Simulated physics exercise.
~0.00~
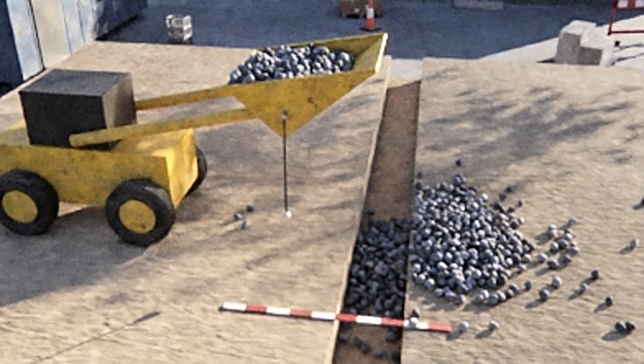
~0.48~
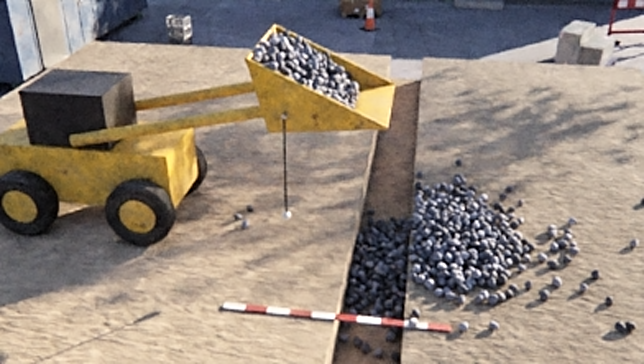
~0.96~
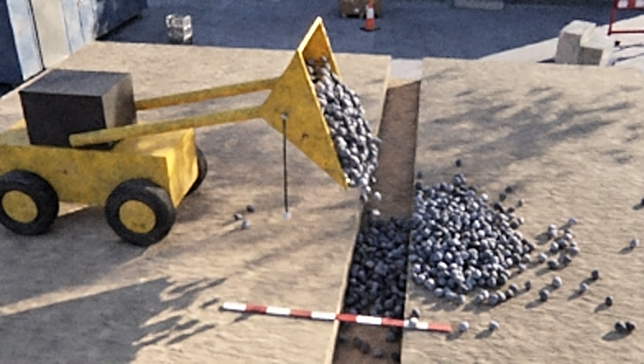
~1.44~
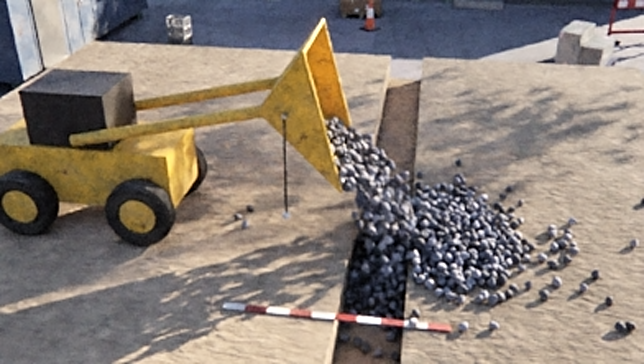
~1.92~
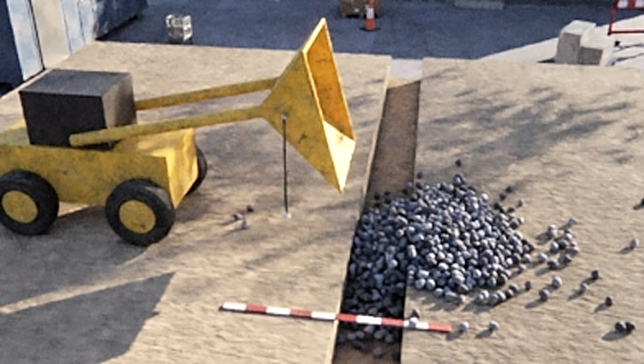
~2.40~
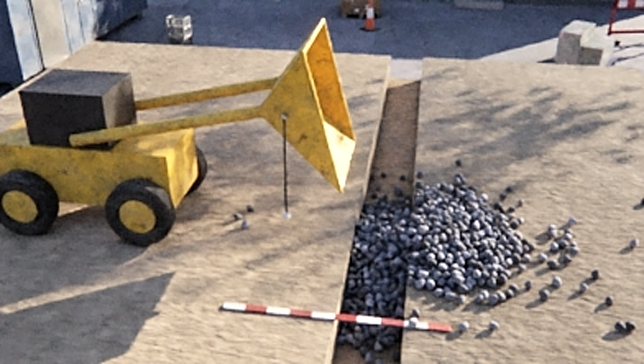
A yellow toy-like loader with a raised bucket of grey stones tipped it forward to the right, and the stones slid out into the trench in front, merging with the pile already there, until the bucket hung empty and still.
